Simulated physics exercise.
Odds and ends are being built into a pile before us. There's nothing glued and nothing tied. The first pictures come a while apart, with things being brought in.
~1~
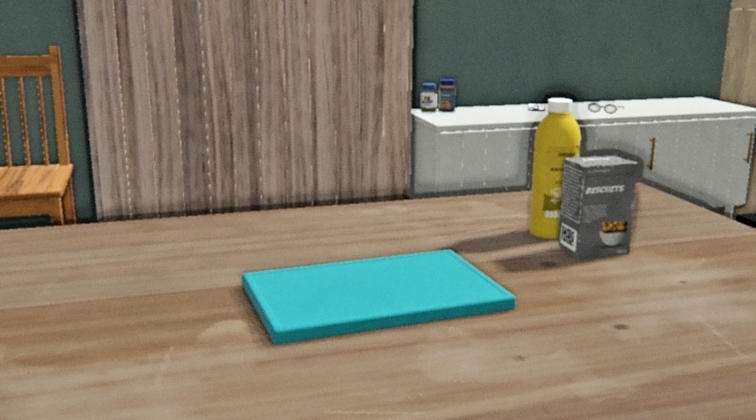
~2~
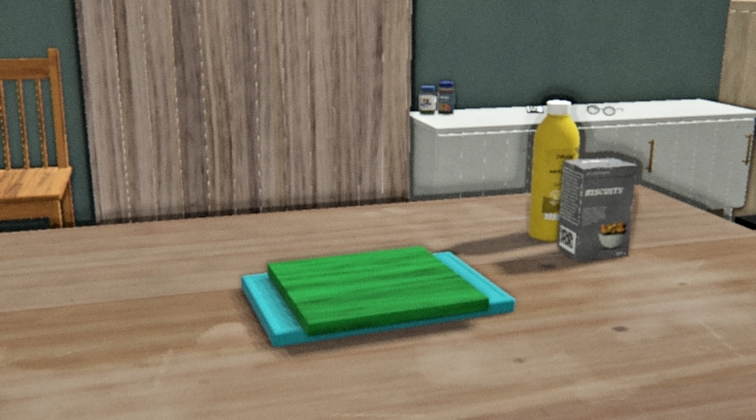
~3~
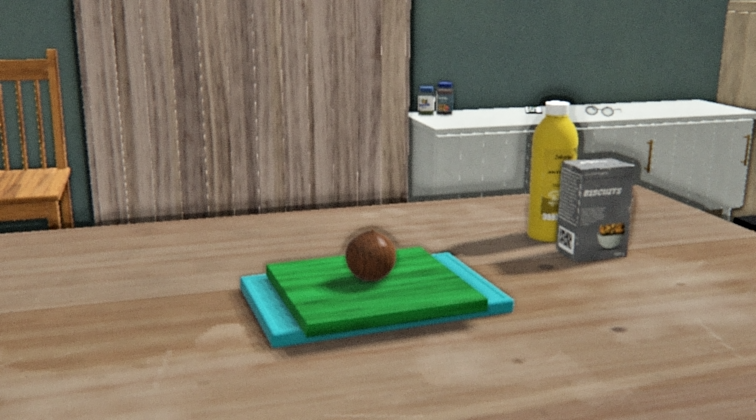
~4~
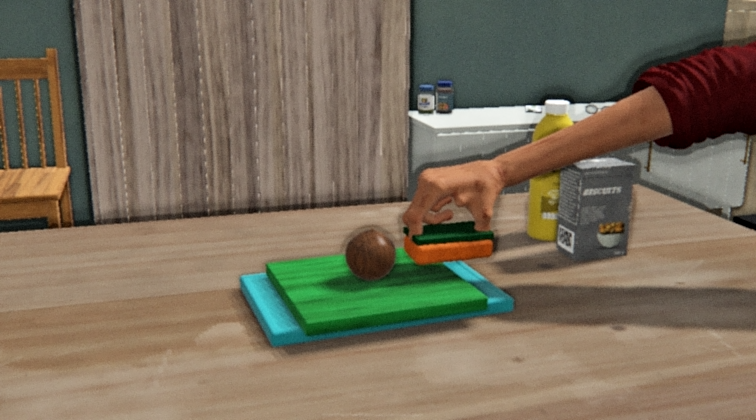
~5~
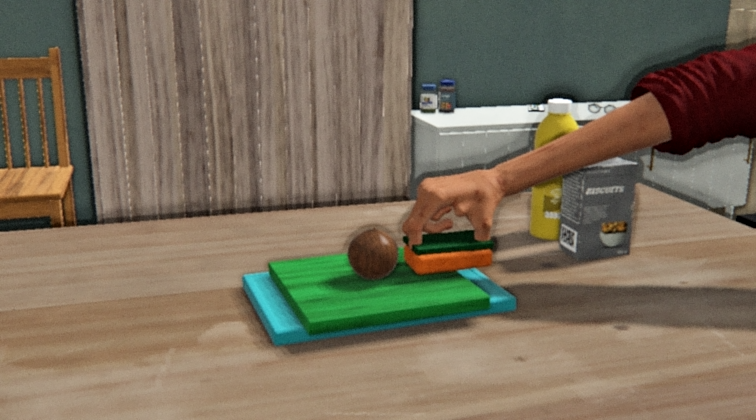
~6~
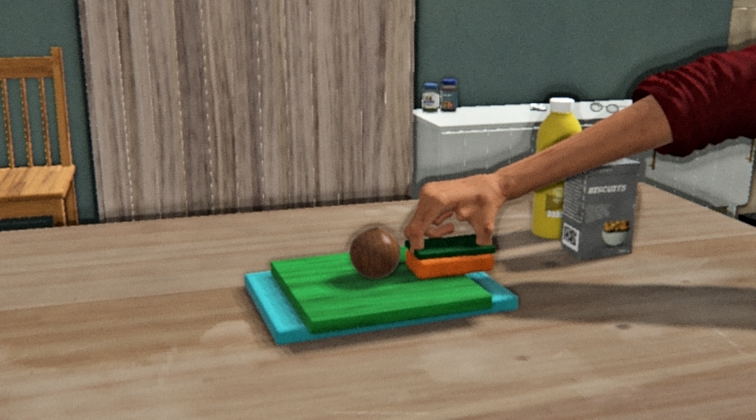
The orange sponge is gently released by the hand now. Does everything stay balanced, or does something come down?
You'll see everything stays upright.
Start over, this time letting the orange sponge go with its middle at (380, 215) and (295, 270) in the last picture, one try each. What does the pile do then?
Case 1: Collapse. Case 2: Stable.
Then, 0.60 s on from there, no change.
Then, 1.60 s on from there, orange sponge resting near (449, 257).
In the end, all 6 unmoved. At the end, from the last picture's camera, orange sponge near (450, 257). The pile holds.
